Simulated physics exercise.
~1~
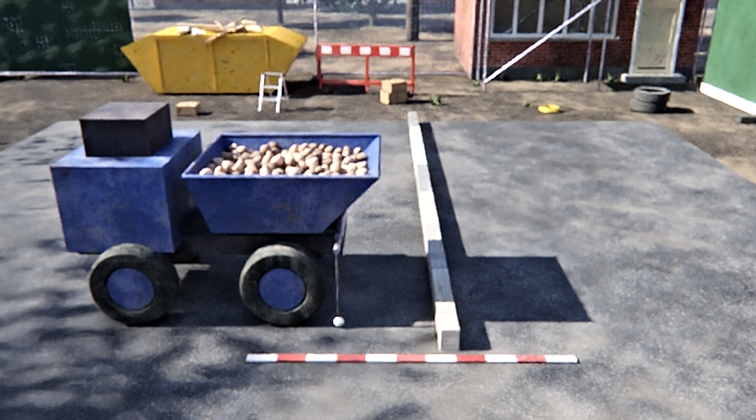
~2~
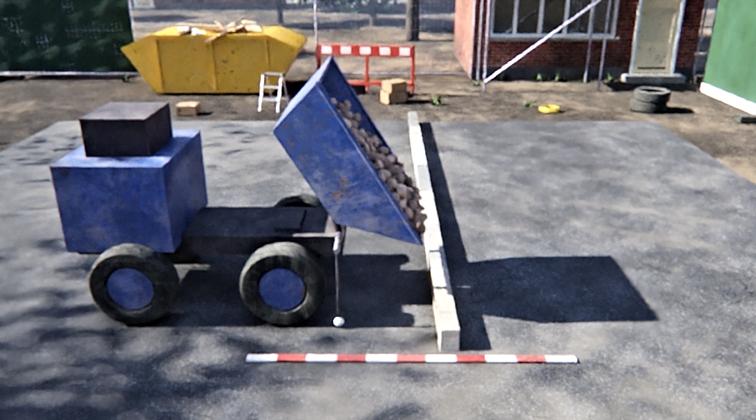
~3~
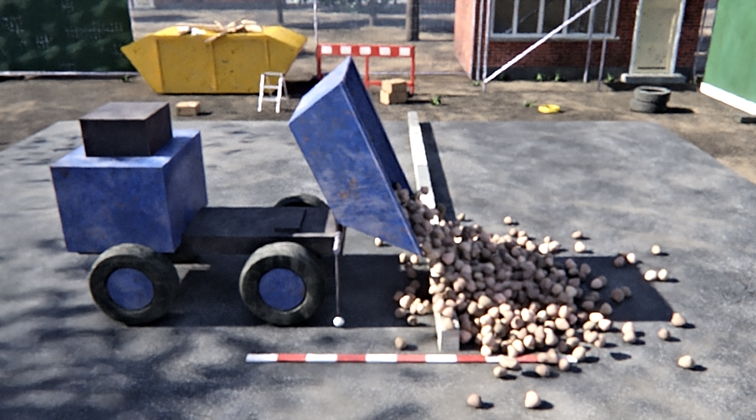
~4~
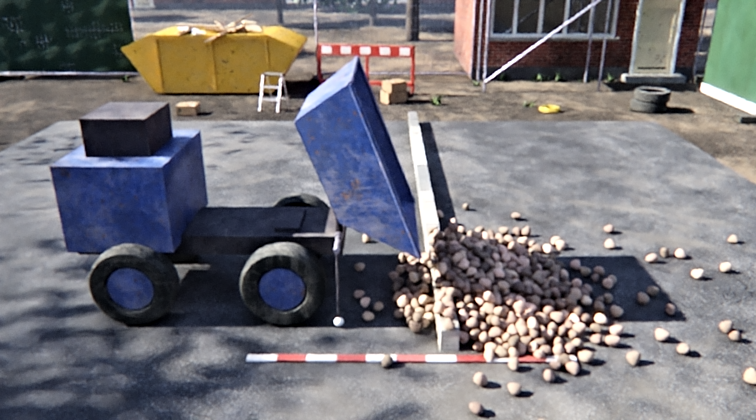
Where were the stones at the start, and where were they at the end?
At the start the stones were heaped in the dumper's blue skip. By the end they lay on the ground to the right, spread around the kerb and mostly beyond it.
On a paved building site, a blue dumper tipped its skip up steeply to the right, and its load of round cobbles poured out and scattered, ending mostly beyond the pale kerb with a smaller part on the near side.
